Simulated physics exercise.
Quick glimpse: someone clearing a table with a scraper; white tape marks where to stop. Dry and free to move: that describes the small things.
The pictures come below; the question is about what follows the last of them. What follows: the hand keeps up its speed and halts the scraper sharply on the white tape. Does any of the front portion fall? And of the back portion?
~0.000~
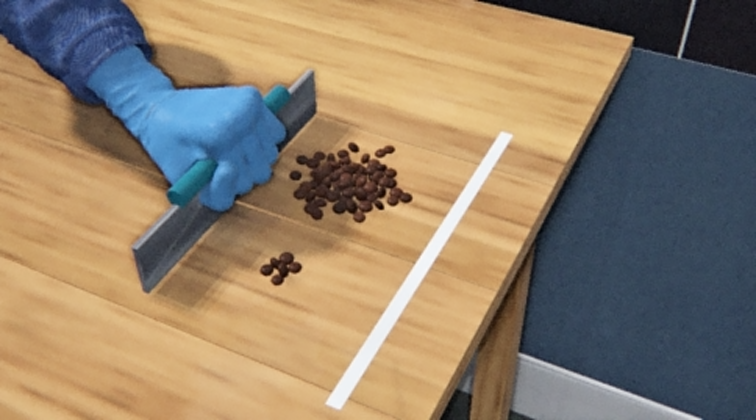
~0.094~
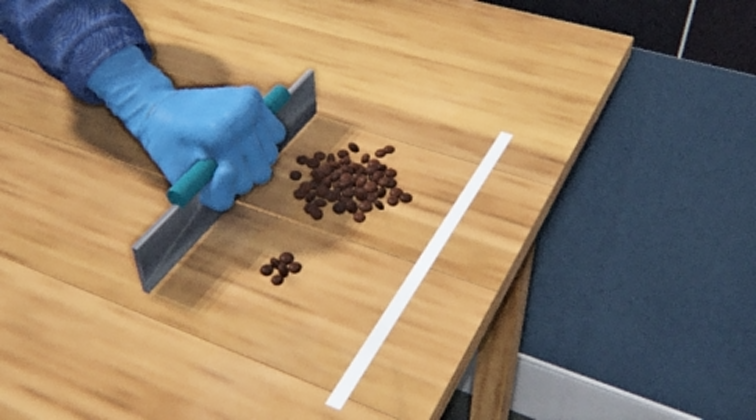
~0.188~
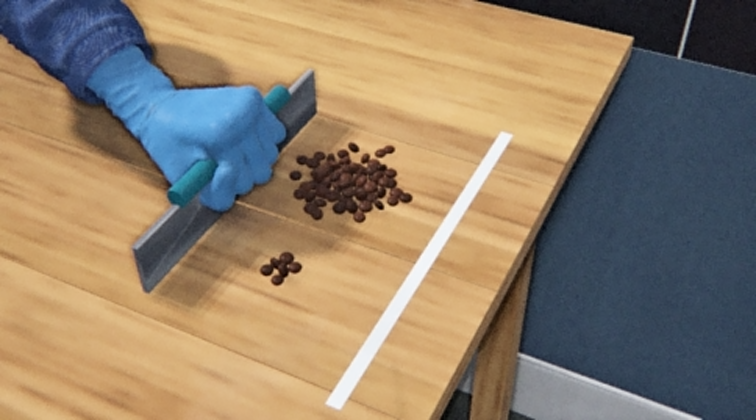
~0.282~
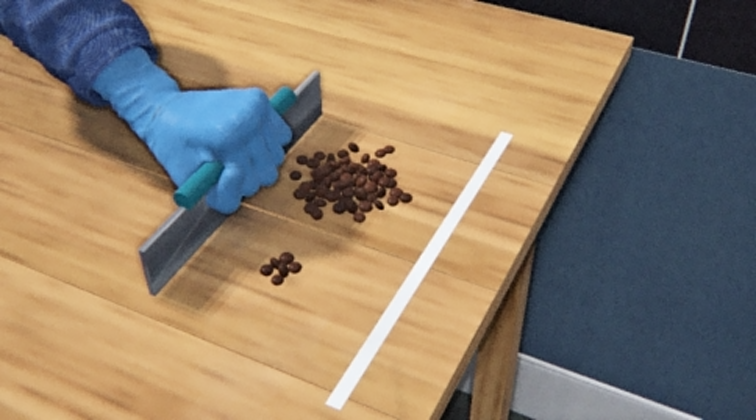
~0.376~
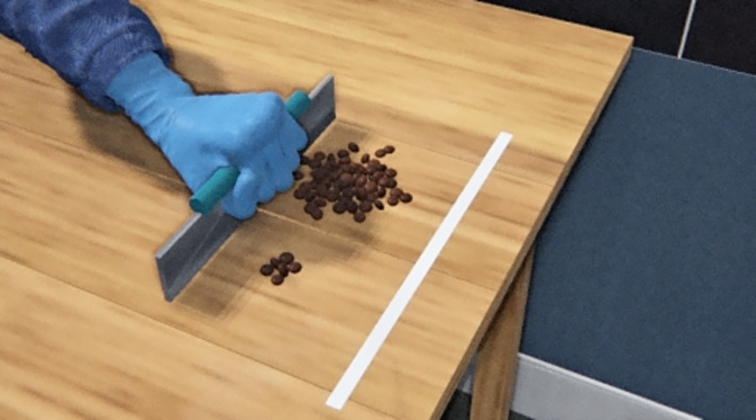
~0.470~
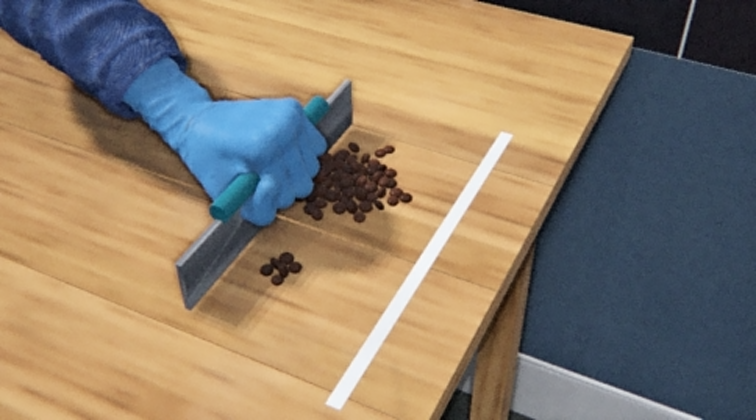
At the end, the front portion will all make it and stay up; the back portion won't all make it - some goes over.
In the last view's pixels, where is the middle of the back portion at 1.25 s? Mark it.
About (489, 228).
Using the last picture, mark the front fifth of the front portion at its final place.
Its middle rests roughly at (415, 317).
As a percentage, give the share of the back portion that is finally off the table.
Roughly 10 %.
By 0.85 s, scraper still moving, near (358, 188); front portion all on the table, its front near (327, 302); back portion all on the table, its front near (459, 215).
By 1.25 s, scraper stopped at the white tape; front portion all on the table, its front near (408, 335); back portion just a few over the edge.
By 1.53 s, scraper stopped at the white tape; front portion all on the table, its front near (408, 335); back portion about a tenth over the edge.
When it is over (1.8 s), scraper stopped at the white tape; front portion all on the table, its front near (408, 335); back portion about a tenth over the edge.
